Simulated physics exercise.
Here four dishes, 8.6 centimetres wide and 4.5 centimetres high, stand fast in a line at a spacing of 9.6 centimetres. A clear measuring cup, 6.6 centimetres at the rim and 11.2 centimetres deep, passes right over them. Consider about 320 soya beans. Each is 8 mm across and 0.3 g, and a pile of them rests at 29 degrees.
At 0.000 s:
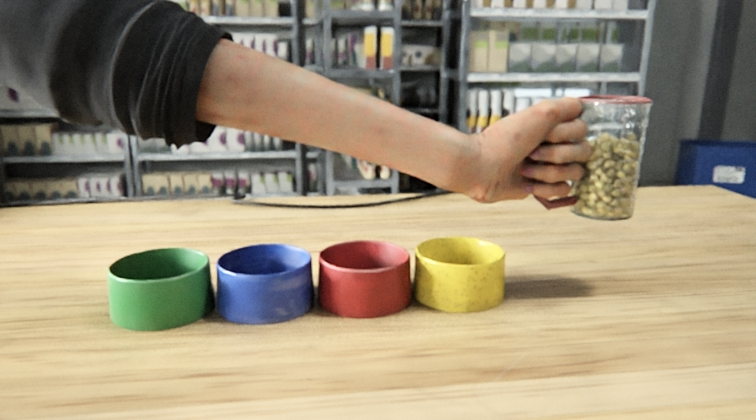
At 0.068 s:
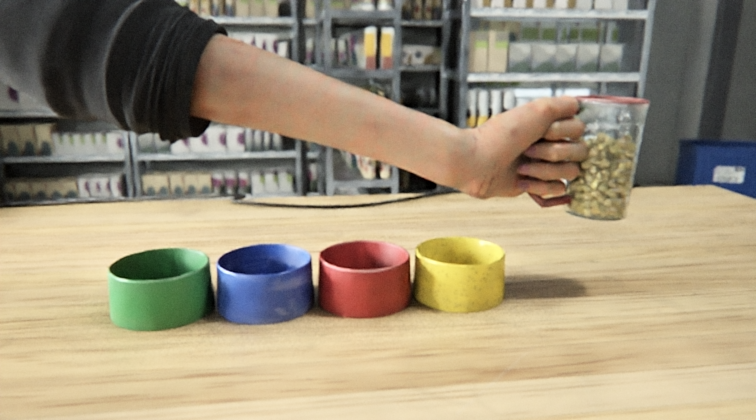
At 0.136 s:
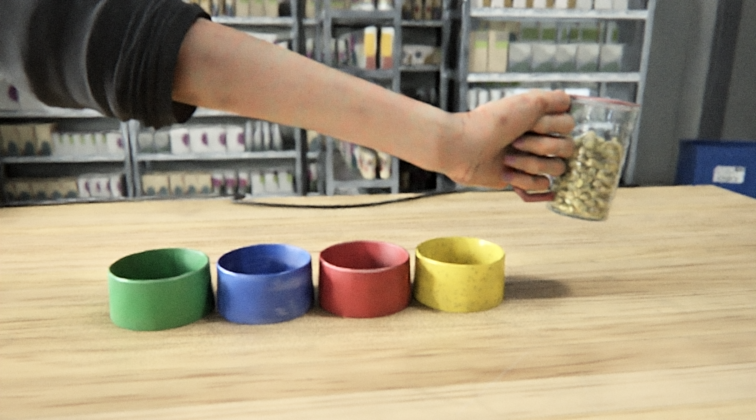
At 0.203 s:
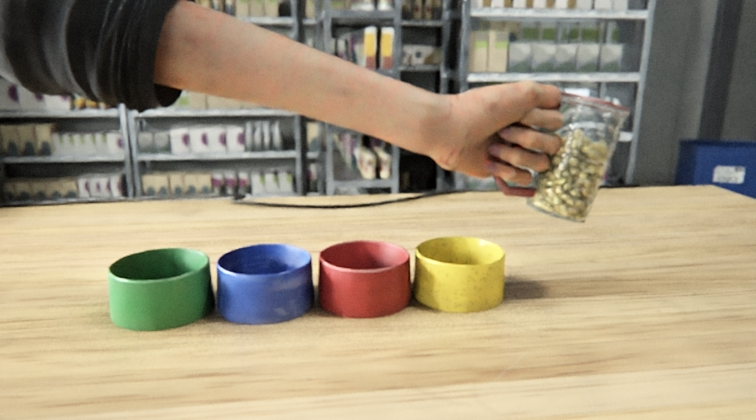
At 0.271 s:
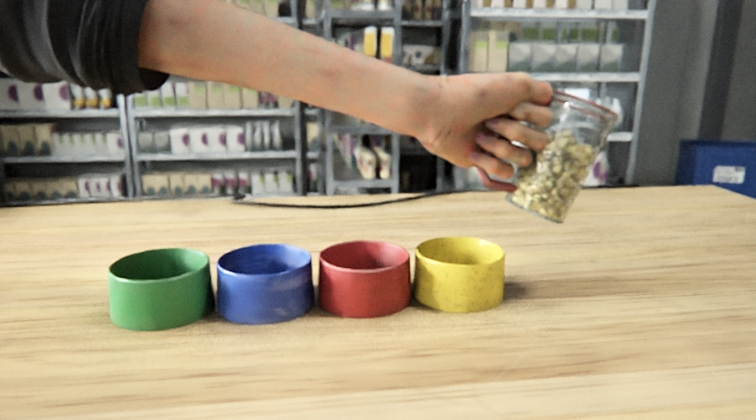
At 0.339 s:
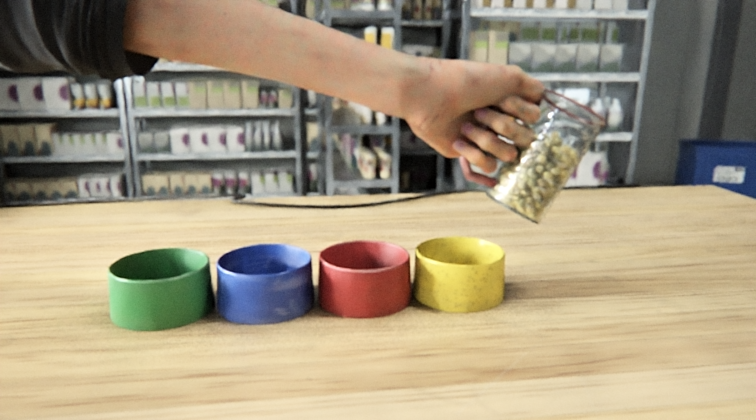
On a wooden table, a hand moves a clear cup of beans left, tilting it.
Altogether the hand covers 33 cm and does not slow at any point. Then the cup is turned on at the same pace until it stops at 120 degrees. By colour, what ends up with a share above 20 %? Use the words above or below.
Red - above; blue - below; green - below; yellow - below; counter - below.
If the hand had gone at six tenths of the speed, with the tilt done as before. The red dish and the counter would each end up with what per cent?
Red: 0; counter: 20.
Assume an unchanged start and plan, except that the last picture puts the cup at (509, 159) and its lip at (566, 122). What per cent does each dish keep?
In the end red holds 100, blue holds 0, green holds 0, yellow holds 0.
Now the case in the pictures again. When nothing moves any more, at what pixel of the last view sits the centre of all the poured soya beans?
Close to pixel (362, 276).
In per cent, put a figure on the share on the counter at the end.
About 0 percent.
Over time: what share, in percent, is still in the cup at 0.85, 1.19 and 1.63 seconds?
In turn: 100 %, 85 %, 5 %.
After 0.85 s, tilt 80 degrees; cup holds 100 %.
Then, at 1.19 s, tilt 115 degrees; cup holds 85 %, red 5 %, yellow 5 %.
After 1.63 s, tilt 120 degrees; cup holds 5 %, red 85 %, yellow 5 %.
At rest (2.3 s), red 95 %, blue 0 %, green 0 %, yellow 5 %, counter 0 %.
